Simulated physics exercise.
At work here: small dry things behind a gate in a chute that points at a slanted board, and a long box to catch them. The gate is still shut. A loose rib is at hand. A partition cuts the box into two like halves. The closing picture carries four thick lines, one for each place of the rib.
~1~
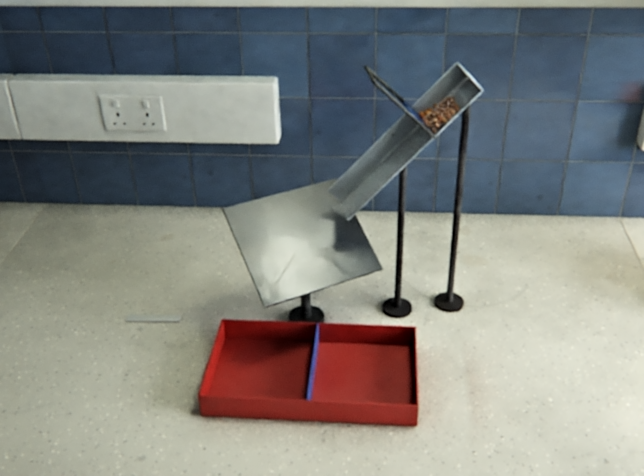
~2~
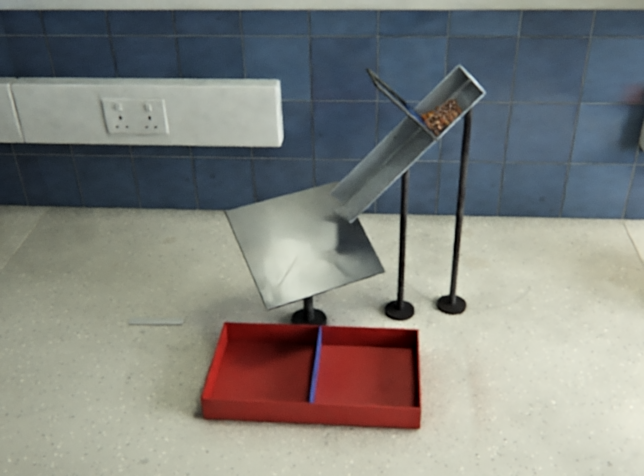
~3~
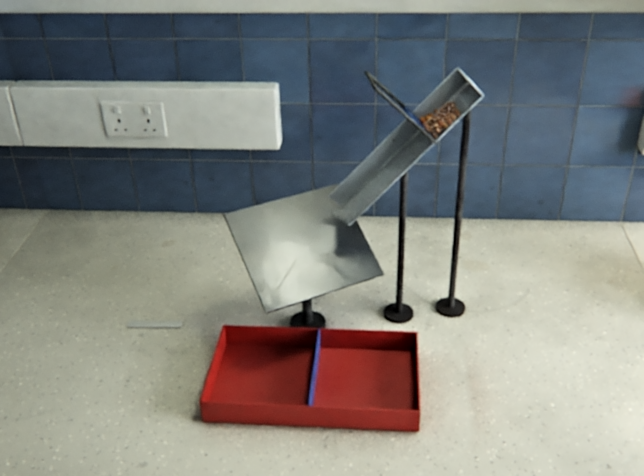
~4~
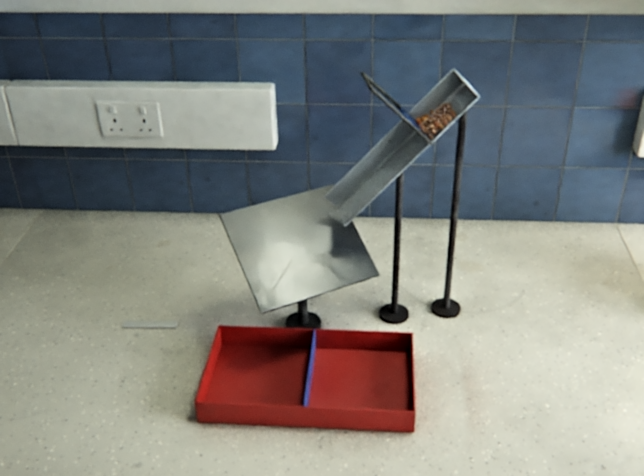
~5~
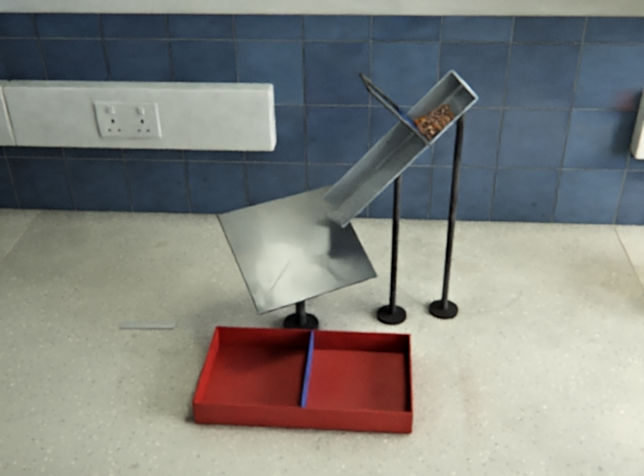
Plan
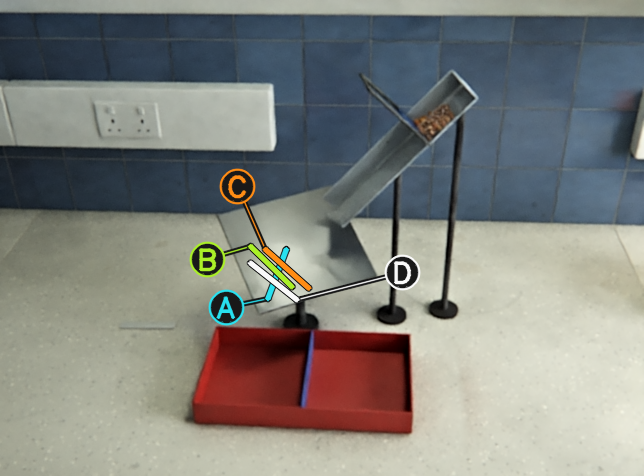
On a speckled countertop, small brown pieces sit still in a sloping chute above a tilted board.
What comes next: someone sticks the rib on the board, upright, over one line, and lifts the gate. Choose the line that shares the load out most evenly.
Choose A.
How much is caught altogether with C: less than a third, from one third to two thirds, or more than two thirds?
Line C gives more than two thirds.
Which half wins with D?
More lands on the right.
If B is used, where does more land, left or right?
The right half.
On the marked copy, line A from (286, 249) to (267, 298); line B from (250, 246) to (292, 286); line C from (265, 249) to (308, 288); line D from (250, 263) to (296, 299).
If A is chosen, of what is caught, about two thirds in the left half, about a third in the right.
If B is chosen, of what is caught, a small part in the left half, most in the right.
If C is chosen, of what is caught, a small part in the left half, nearly all in the right.
If D is chosen, of what is caught, a small part in the left half, nearly all in the right.
